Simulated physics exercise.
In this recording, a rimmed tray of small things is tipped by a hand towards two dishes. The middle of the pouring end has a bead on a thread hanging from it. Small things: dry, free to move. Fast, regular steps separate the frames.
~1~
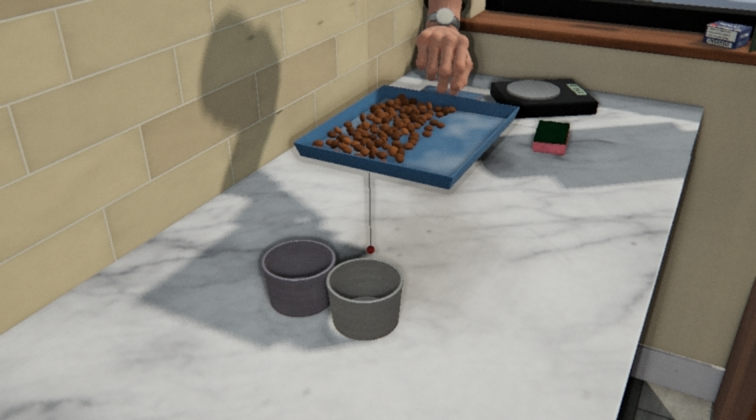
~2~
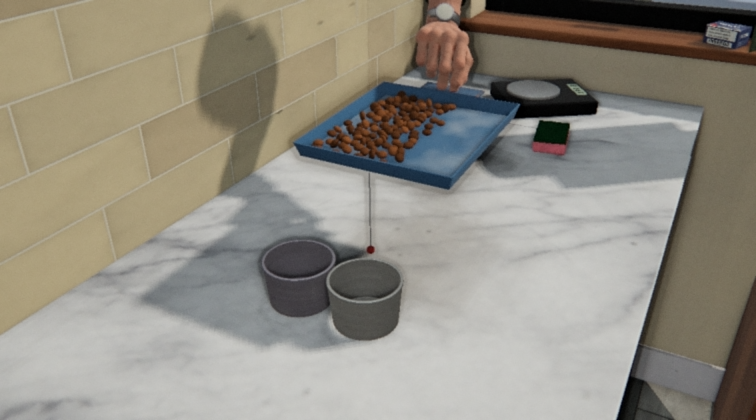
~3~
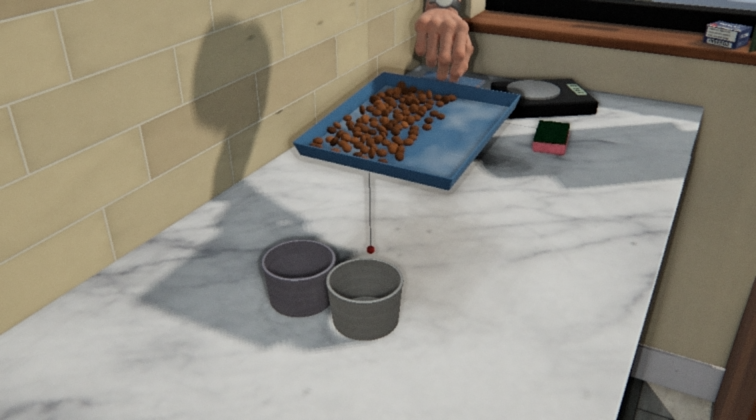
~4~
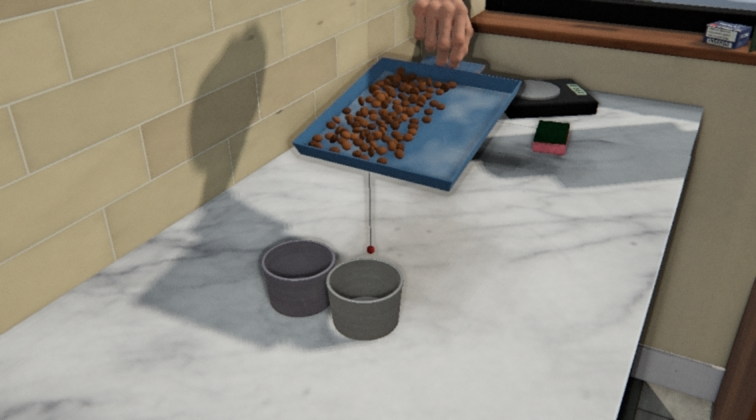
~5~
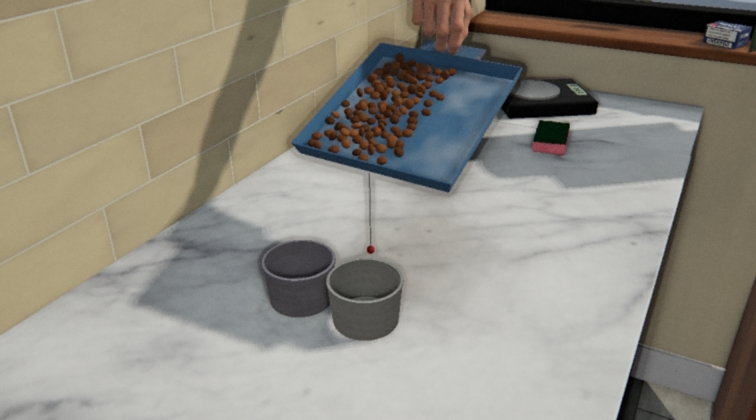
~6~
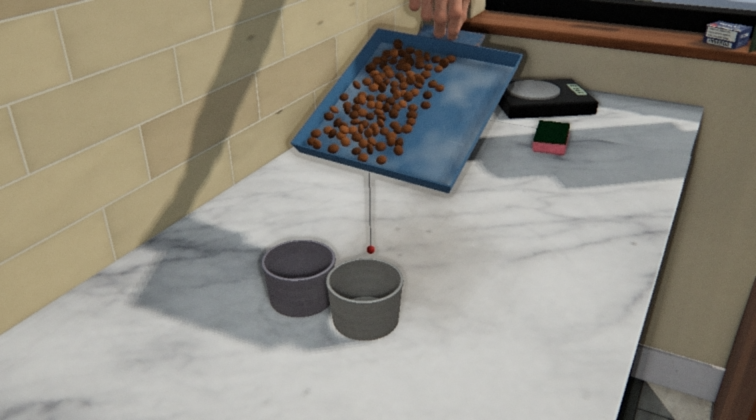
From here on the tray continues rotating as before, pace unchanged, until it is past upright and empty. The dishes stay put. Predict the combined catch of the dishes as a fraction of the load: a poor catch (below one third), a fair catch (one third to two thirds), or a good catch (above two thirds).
The amount caught will sit at one to two thirds of the load.
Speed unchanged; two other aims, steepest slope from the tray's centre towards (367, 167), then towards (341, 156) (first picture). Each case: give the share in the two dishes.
The share is 70 per cent in the first and 60 per cent in the second.
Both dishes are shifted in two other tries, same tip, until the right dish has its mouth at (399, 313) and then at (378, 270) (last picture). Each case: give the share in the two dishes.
In the first position around 60 percent, in the second around 30 percent.
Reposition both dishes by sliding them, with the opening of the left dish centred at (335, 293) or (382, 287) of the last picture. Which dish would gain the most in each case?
Try one: The dish on the left-hand side; try two: The dish on the left-hand side.
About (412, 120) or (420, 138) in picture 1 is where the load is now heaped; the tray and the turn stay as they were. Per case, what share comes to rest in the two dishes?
It's 50 percent the first time and 50 percent the second.
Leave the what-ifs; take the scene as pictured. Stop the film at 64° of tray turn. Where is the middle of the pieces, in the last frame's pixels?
Near (364, 151).
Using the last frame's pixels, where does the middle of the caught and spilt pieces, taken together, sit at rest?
I'd put the middle somewhere around (373, 326).
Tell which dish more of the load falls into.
The one you want is the right-placed one.
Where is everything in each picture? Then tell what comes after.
Corners of the pouring end at (300, 142) and (449, 174), level; middle of the load at (384, 127), bits of dog kibble; left dish at (280, 293); right dish at (347, 316); bead on its thread at (371, 250), in the first picture.
Corners of the pouring end at (300, 141) and (449, 174), level; middle of the load at (384, 125), in the second picture.
Corners of the pouring end at (299, 141) and (449, 176), tipped barely, lowest at the right corner; middle of the load at (384, 120), in the third picture.
Corners of the pouring end at (298, 141) and (449, 178), tipped a little, lowest at the right corner; middle of the load at (383, 113), in the fourth picture.
Corners of the pouring end at (297, 141) and (448, 180), tipped clearly, lowest at the right corner; middle of the load at (382, 105), in the fifth picture.
Corners of the pouring end at (297, 141) and (448, 182), tipped clearly, lowest at the right corner; middle of the load at (381, 98); left dish at (280, 293); right dish at (347, 316), in the sixth picture.
Soon, tray tipped steeply; nearly all on the tray; a stray few in the air.
A while on, tray tipped past a quarter turn; about a quarter on the tray; about a quarter in the right dish; a small part in the left dish; about a third outside both; a small part in the air.
Towards the end, tray tipped past a quarter turn; about a third in the right dish; a small part in the left dish; about half outside both.
Finally, tray tipped past a quarter turn; about a third in the right dish; a small part in the left dish; about half outside both.
